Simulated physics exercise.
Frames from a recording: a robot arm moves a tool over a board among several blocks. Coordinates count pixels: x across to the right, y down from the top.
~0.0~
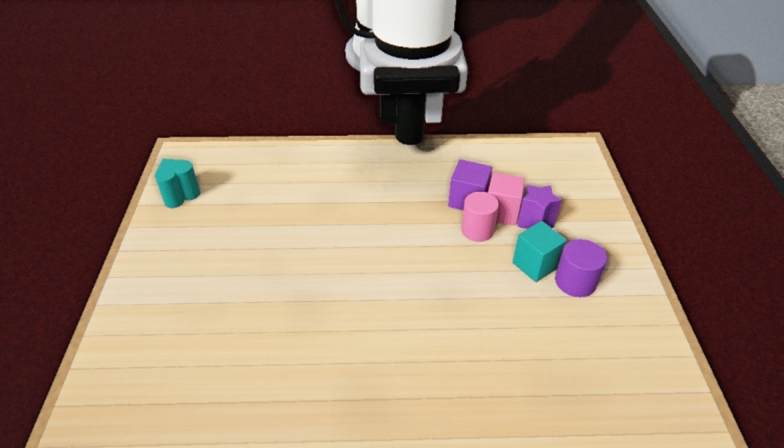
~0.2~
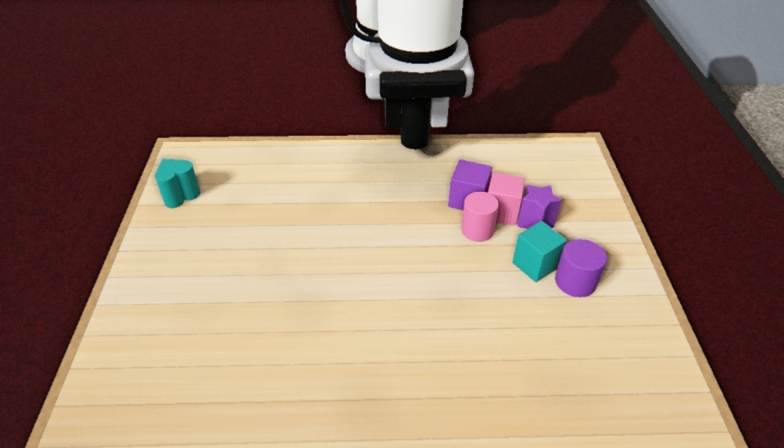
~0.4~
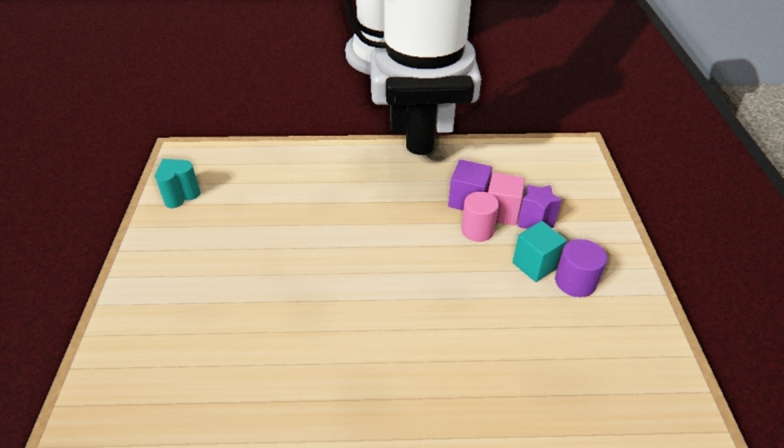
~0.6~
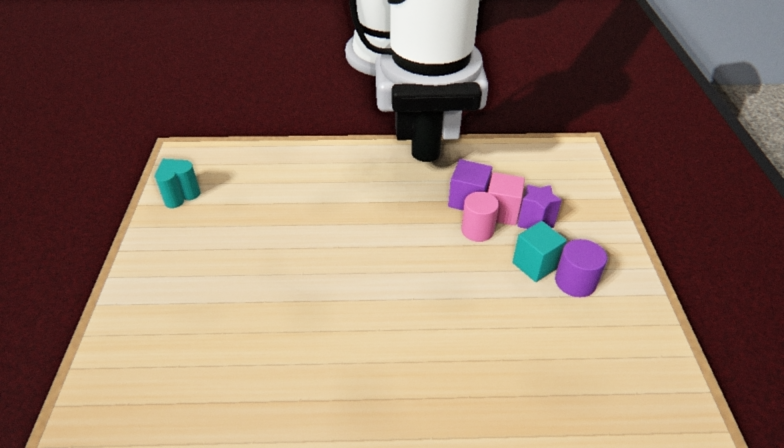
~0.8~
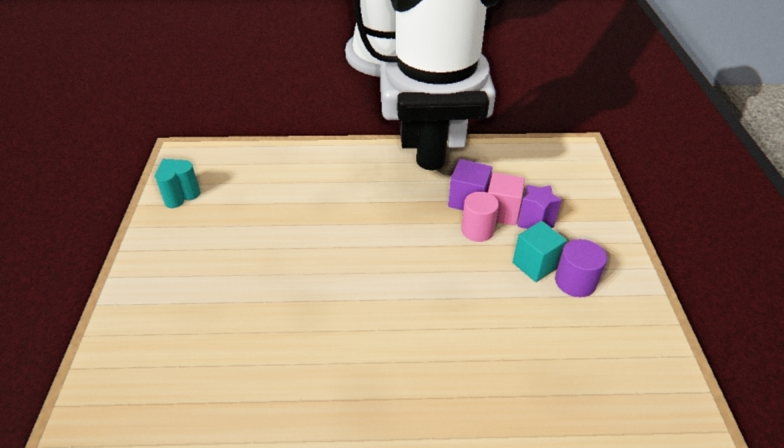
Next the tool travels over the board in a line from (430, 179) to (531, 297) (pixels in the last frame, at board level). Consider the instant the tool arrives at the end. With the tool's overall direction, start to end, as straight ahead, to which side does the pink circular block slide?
It moves right.
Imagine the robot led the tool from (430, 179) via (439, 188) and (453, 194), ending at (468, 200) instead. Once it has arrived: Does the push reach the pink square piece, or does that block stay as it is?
It moves.
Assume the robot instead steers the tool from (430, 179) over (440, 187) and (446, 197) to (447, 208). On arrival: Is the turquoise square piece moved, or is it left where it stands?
It keeps its position.
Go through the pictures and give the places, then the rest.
Lower end of the tool at (410, 137), tops of blocks, purple square piece at (472, 172), pink circular block at (482, 202), pink square piece at (507, 184), purple star-shaped block at (542, 195), turquoise square piece at (543, 237), purple circular block at (585, 254), in the first picture.
Tool at (415, 141), blocks as before, in the second picture.
Tool at (420, 147), blocks as before, in the third picture.
Tool at (426, 154), blocks as before, in the fourth picture.
Tool at (431, 162), purple square piece at (472, 172), pink circular block at (482, 202), pink square piece at (507, 184), purple star-shaped block at (542, 195), turquoise square piece at (543, 237), purple circular block at (585, 254), in the fifth picture.
What follows on the original path. One third of the way, tool at (462, 197); purple square piece at (498, 187), turned 15° anticlockwise; pink circular block at (487, 210); pink square piece at (533, 193); purple star-shaped block at (568, 200), turned 15° anticlockwise.
Two thirds of the way, tool at (497, 236); purple square piece at (517, 202), turned 50° anticlockwise; pink circular block at (514, 250); pink square piece at (551, 196), turned 40° anticlockwise; purple star-shaped block at (587, 200), turned 25° anticlockwise; turquoise square piece at (549, 247), turned 65° anticlockwise; purple circular block at (593, 254).
At the end, tool at (536, 279); purple square piece at (517, 202), turned 50° anticlockwise; pink circular block at (538, 298); pink square piece at (551, 196), turned 40° anticlockwise; purple star-shaped block at (587, 200), turned 25° anticlockwise; turquoise square piece at (573, 262), turned 75° anticlockwise; purple circular block at (611, 256).
